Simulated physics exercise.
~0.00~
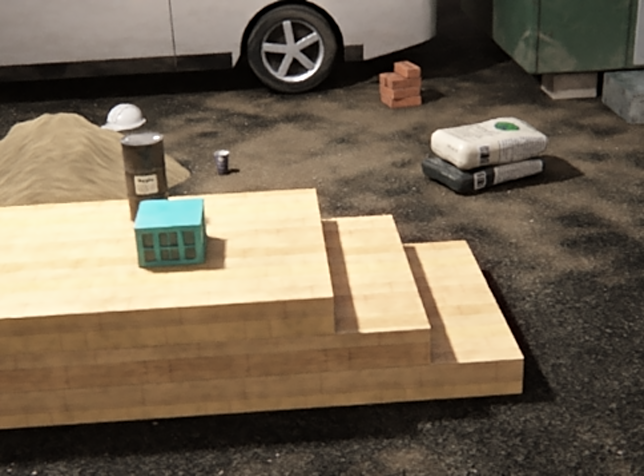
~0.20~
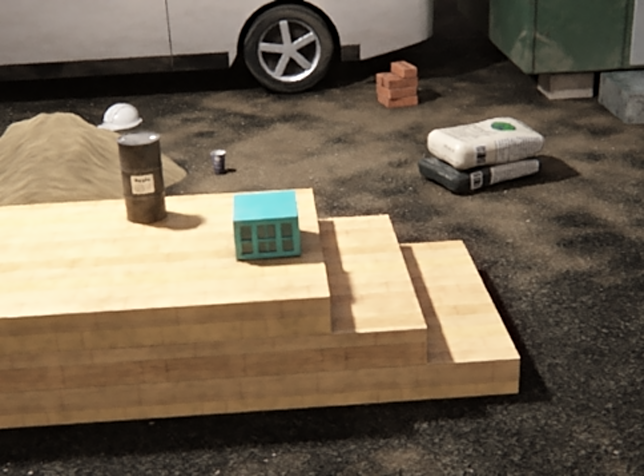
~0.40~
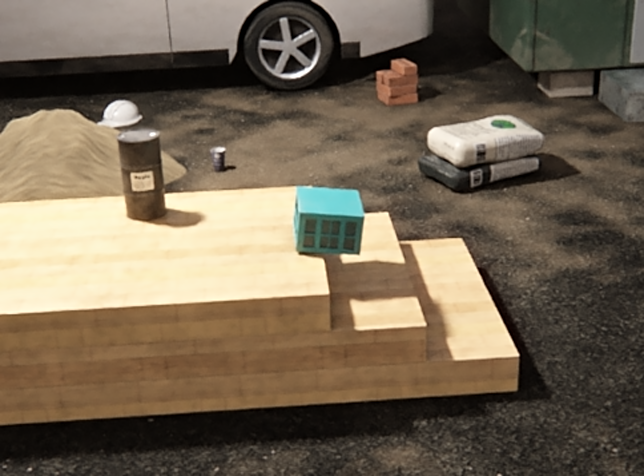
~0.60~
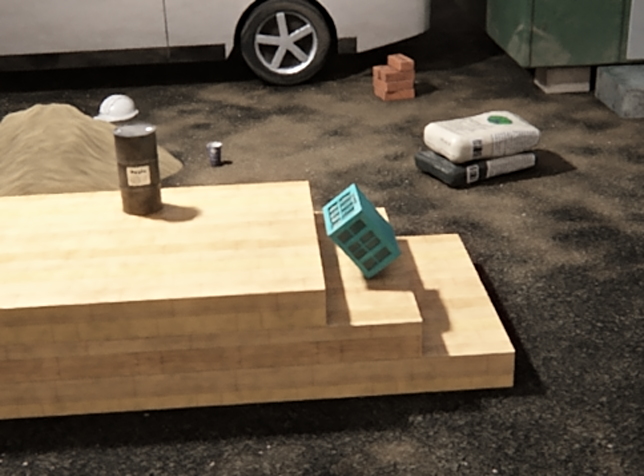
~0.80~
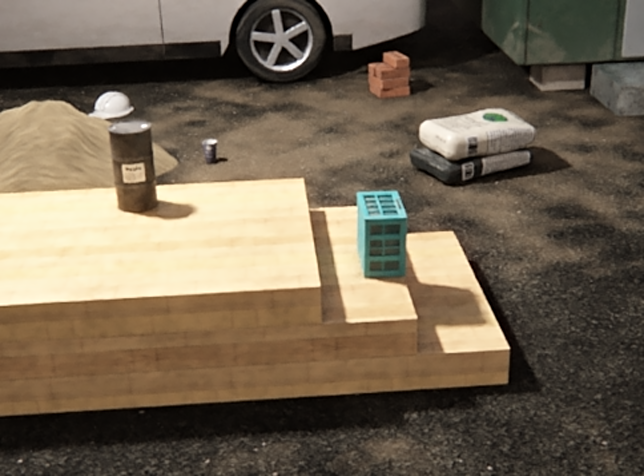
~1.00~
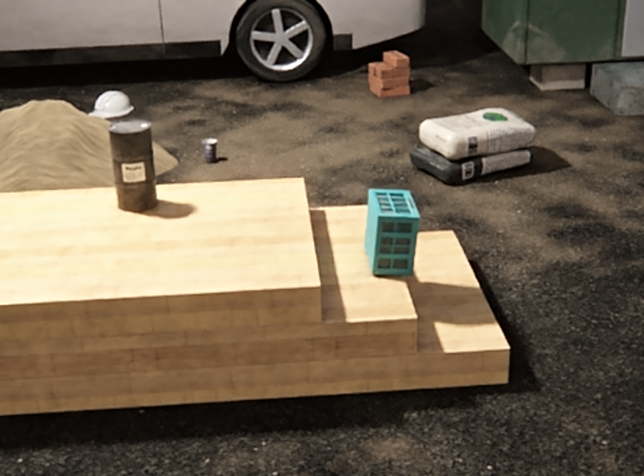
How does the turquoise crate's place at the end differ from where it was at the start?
At the start the turquoise crate was up on the landing, close to the dark canister. By the end it was farther right, on the first step below the landing.
